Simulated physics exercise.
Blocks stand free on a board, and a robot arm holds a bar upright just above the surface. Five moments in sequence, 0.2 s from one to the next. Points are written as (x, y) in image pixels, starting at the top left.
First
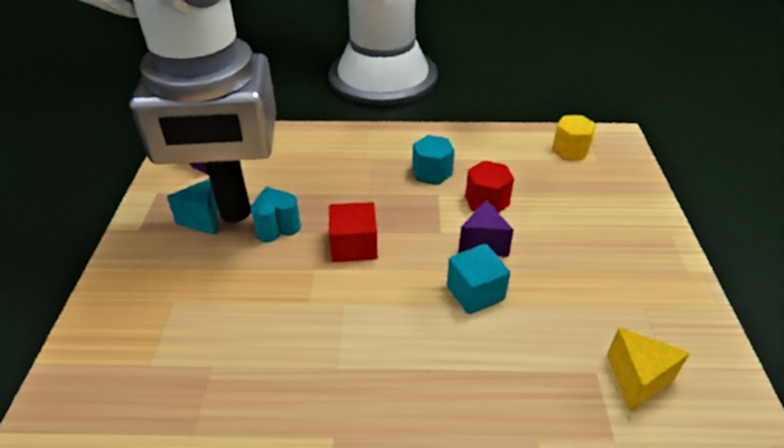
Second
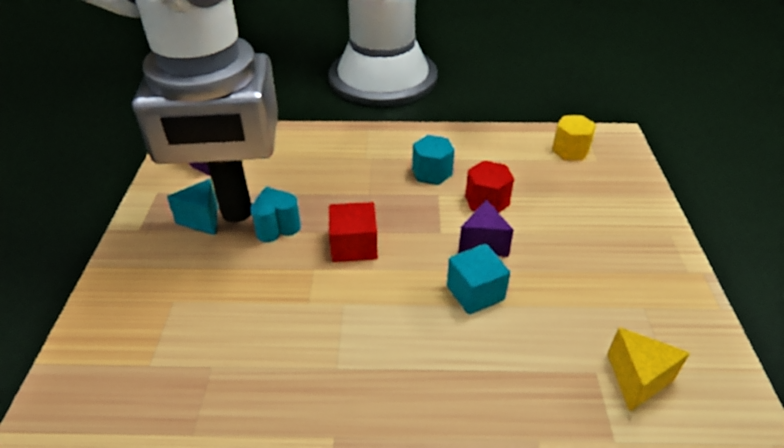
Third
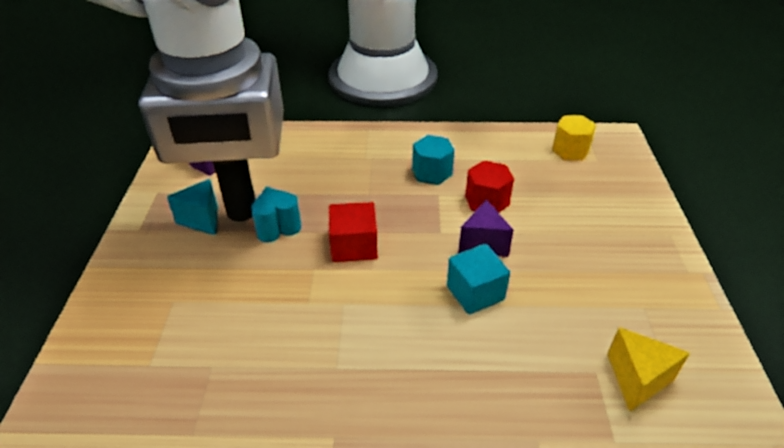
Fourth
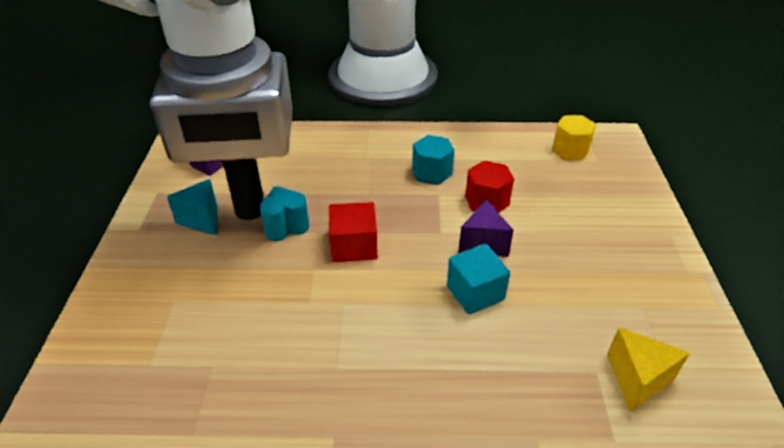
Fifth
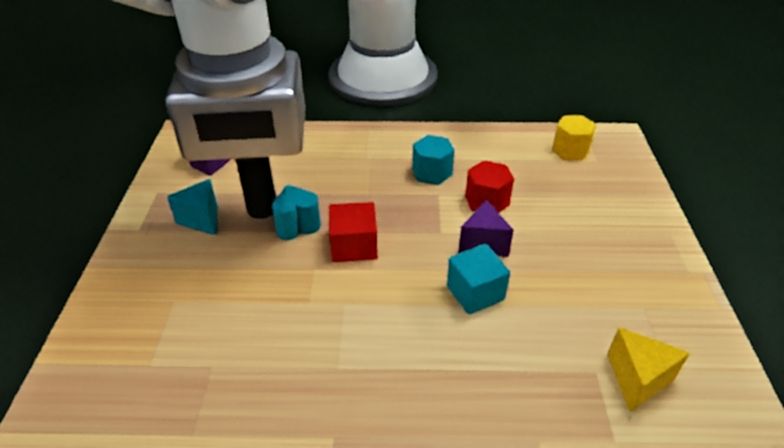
A light wooden board against a dark background is seen from a raised, fixed viewpoint, with a white and grey robot arm at the upper left and a white base behind. Turquoise, red, purple and yellow blocks lie scattered across it, a yellow triangle at the lower right. The arm's black bar, between a turquoise triangle and heart, moves slightly right, pushing the heart a short way toward a red block.
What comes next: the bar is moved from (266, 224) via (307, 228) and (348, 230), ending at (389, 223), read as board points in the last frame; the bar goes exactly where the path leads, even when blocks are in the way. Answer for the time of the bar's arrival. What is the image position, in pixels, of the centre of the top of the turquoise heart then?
The answer is (399, 175).
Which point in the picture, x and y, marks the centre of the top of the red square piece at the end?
In the picture, it is at (392, 222).
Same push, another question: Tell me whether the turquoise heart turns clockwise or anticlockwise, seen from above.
Turns anticlockwise.
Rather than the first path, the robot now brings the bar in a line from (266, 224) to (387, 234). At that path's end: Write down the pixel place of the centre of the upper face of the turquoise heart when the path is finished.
Around (391, 186).
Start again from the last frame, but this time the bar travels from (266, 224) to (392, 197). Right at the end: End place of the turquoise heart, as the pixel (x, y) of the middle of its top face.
It will end up at (400, 189).
On the path given first. One third of the way, bar at (305, 212); turquoise heart at (336, 195), turned 35° anticlockwise; red square piece at (362, 217), turned 25° clockwise.
Two thirds of the way, bar at (347, 215); turquoise heart at (371, 187), turned 60° anticlockwise; red square piece at (381, 219), turned 65° clockwise.
At the end, bar at (389, 207); turquoise triangle still; turquoise heart at (399, 175), turned 105° anticlockwise; red square piece at (392, 222), turned 75° clockwise.
